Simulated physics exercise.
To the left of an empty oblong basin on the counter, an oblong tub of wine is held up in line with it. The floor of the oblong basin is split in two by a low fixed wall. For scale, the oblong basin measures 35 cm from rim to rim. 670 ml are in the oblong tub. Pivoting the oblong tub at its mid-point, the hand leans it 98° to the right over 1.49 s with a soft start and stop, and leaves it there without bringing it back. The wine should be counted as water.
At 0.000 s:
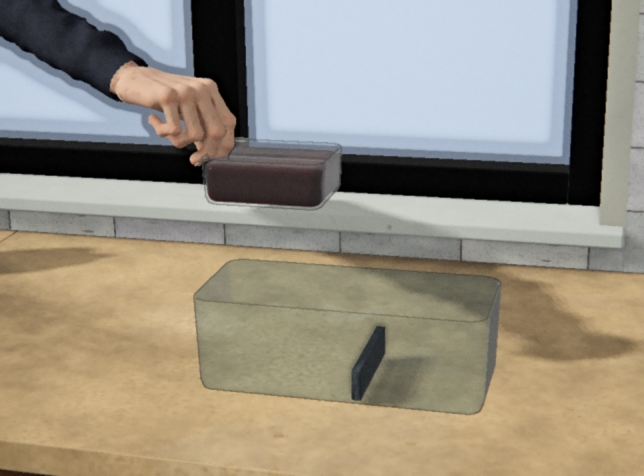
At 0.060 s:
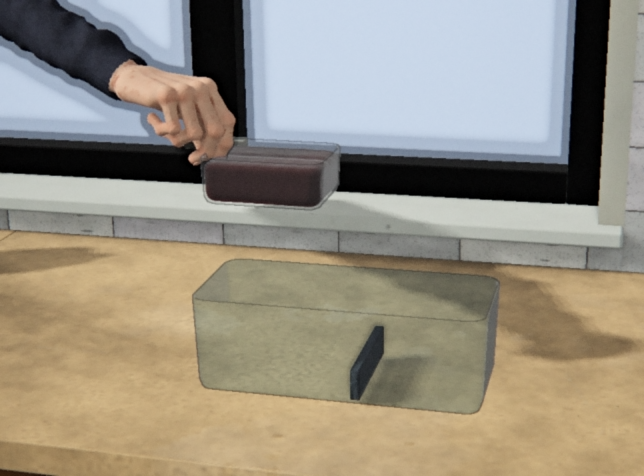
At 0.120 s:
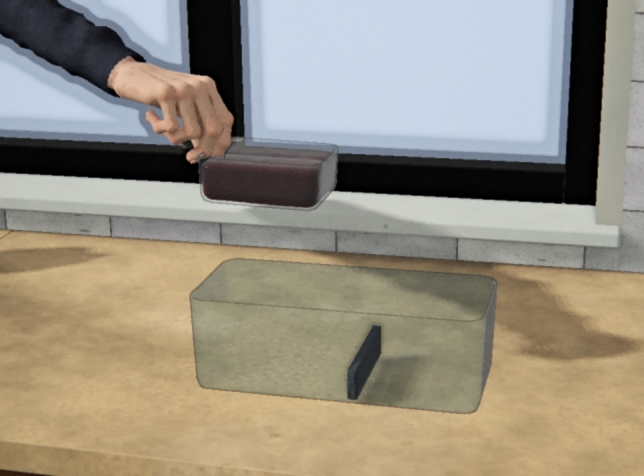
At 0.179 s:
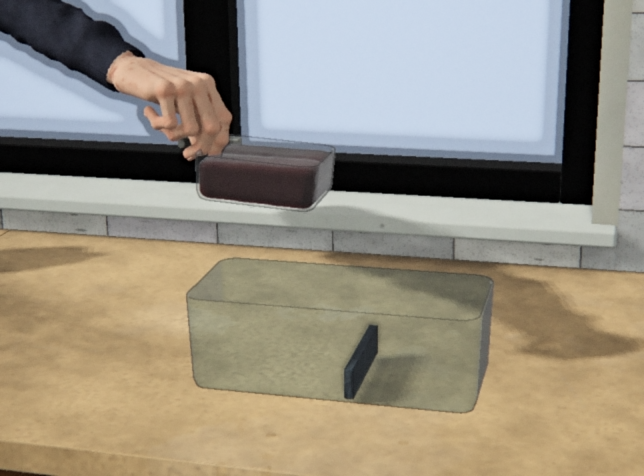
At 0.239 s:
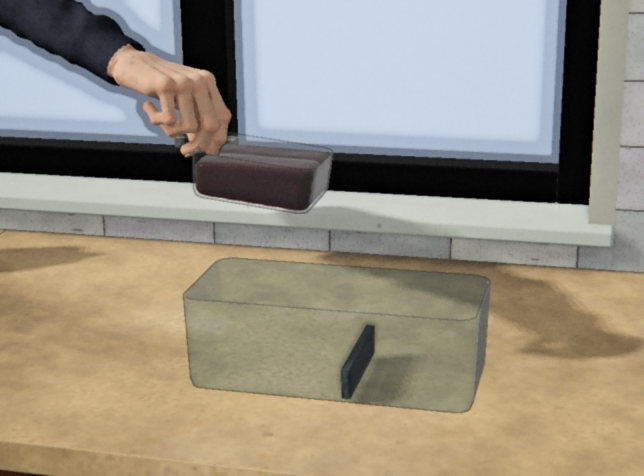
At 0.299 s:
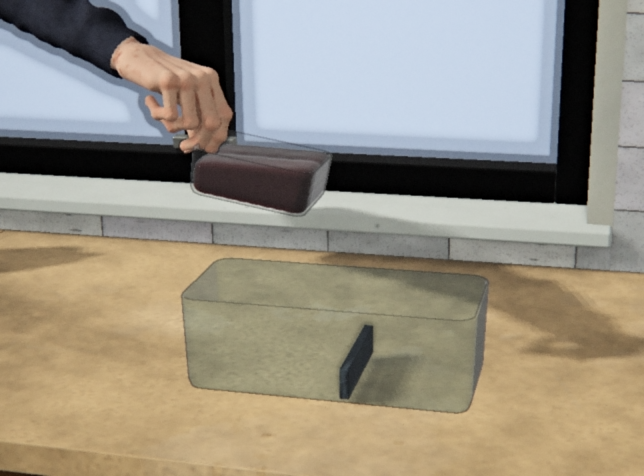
The video shows a hand holding a clear oblong tub of dark red liquid above a counter, up and to the left of an empty oblong basin with a small upright wall inside, then slowly leaning the tub slightly rightward.
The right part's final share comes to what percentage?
It comes to roughly 71 %.
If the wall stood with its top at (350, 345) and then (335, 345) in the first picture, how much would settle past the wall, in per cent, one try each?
The first gives near 80 per cent and the second near 85 per cent.
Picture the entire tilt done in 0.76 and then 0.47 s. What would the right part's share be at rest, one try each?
Result: 65 per cent, then 60 per cent.
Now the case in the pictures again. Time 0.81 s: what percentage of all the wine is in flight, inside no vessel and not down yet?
Close to 36 in a hundred.
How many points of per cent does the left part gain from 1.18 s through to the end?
That works out to roughly 12 per cent of the whole.
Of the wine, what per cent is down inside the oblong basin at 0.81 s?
At that time the basin holds about 28 per cent of the liquid.
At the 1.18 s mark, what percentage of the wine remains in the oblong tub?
I'd estimate some 8 per cent.
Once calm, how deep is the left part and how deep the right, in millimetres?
Roughly 6 mm on the left side and 24 mm on the right side.
Then, 0.81 s in, the tilt is 55° and 37 per cent is still to pour, 2 is left of the wall and 25 right of it.
Then, 1.18 s in, the tilt is 88° and 8 per cent is still to pour, 15 is left of the wall and 70 right of it.
Then, 1.57 s in, the tilt is 98° and 1 per cent is still to pour, 25 is left of the wall and 71 right of it.
Then, 1.99 s in, the tilt is 98° and 0 per cent is still to pour, 27 is left of the wall and 71 right of it.
Finally, 27 per cent lies left of the wall, 71 right of it and 2 outside.
